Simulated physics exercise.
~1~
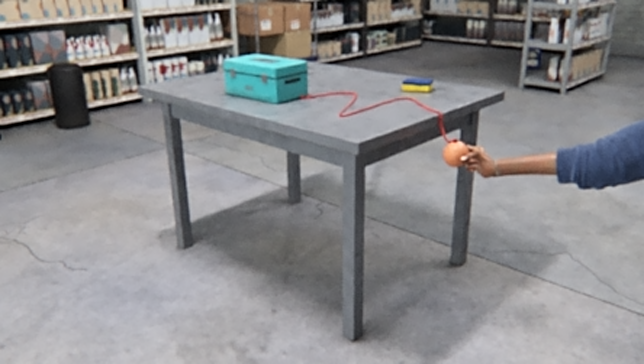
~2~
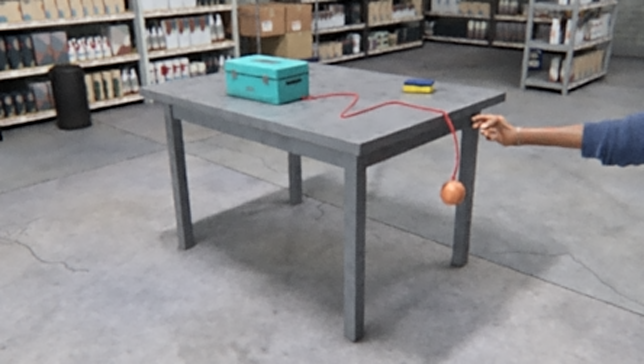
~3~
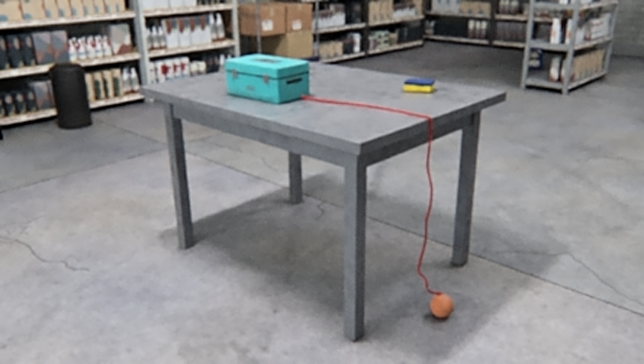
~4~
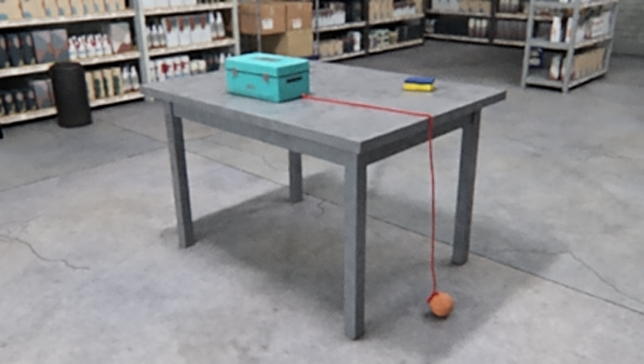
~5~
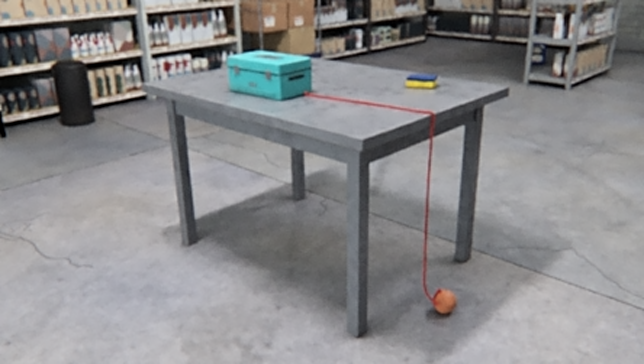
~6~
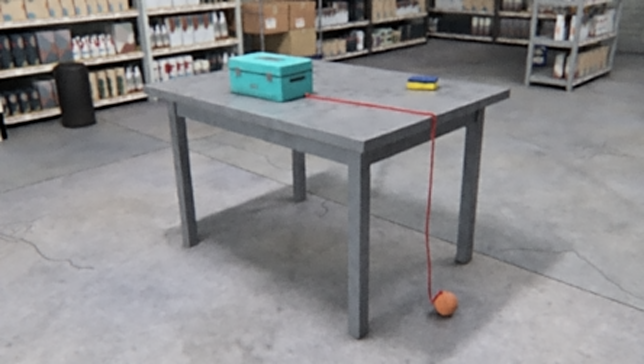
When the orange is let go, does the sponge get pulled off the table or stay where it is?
The sponge stays where it is on the table. The orange drops all the way and ends up resting on the floor.
